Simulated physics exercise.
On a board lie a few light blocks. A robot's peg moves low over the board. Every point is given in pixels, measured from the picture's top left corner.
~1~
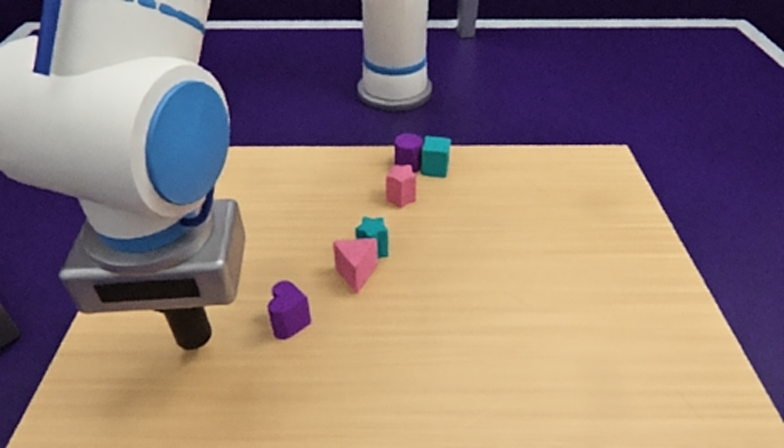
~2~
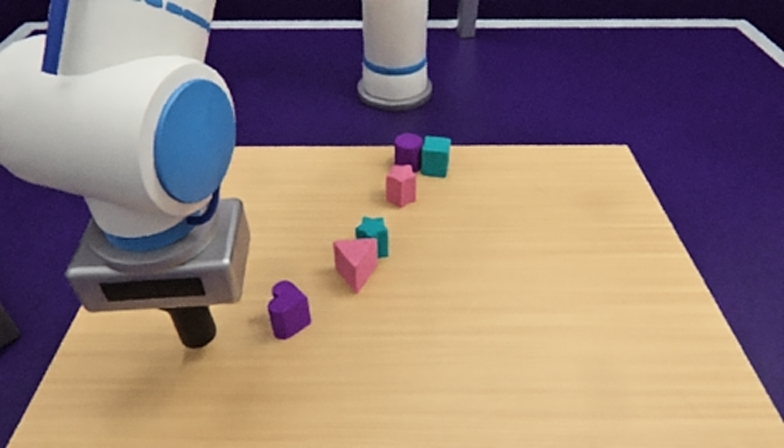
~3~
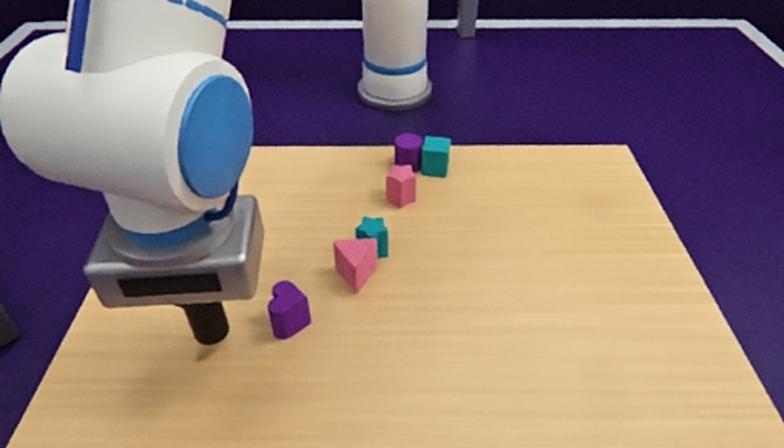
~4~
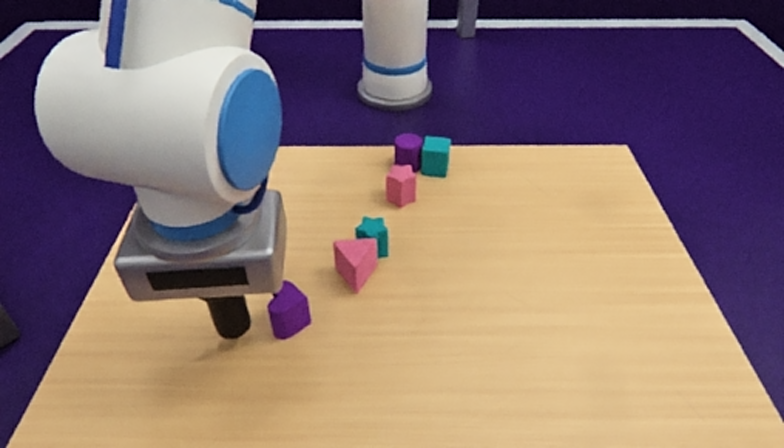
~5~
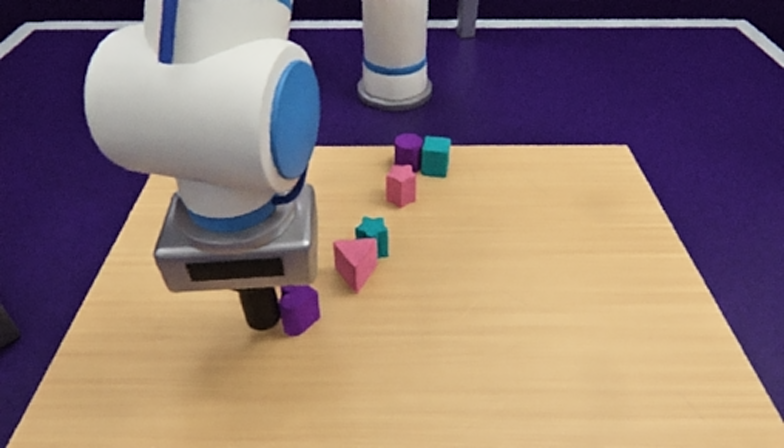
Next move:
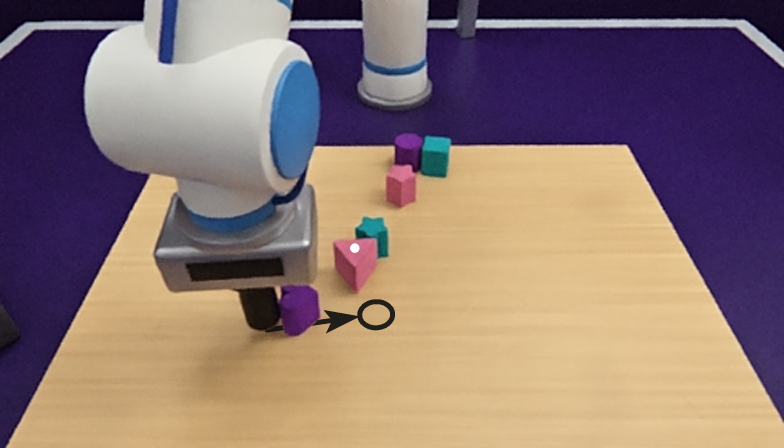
A robot arm moves its black peg right across the board and nudges the purple heart.
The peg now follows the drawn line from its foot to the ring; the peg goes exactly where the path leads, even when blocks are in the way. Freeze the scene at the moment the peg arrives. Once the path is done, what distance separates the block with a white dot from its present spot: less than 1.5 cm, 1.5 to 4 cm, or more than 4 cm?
Below 1.5 cm.
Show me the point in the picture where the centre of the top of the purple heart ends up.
If I read the scene right, the answer is (394, 269).
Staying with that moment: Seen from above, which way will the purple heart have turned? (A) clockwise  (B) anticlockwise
B (anticlockwise)
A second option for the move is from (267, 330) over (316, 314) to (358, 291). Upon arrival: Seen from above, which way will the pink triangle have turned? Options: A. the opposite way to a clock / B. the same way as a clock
My pick is A.
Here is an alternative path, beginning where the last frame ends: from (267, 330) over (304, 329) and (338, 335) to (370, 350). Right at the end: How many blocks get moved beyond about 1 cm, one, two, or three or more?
One moves.
The drawn path runs from (267, 330) directly to (376, 314); the dot is on the pink triangle.
The first path, step by step. One third of the way, peg (303, 312); purple heart (326, 282), turned 35° anticlockwise.
Two thirds of the way, peg (340, 307); purple heart (361, 276), turned 40° anticlockwise; pink triangle (358, 246), turned 15° anticlockwise; turquoise star (372, 222).
At the end, peg (376, 302); purple heart (394, 269), turned 55° anticlockwise; pink triangle (363, 246), turned 35° anticlockwise; turquoise star (371, 220).
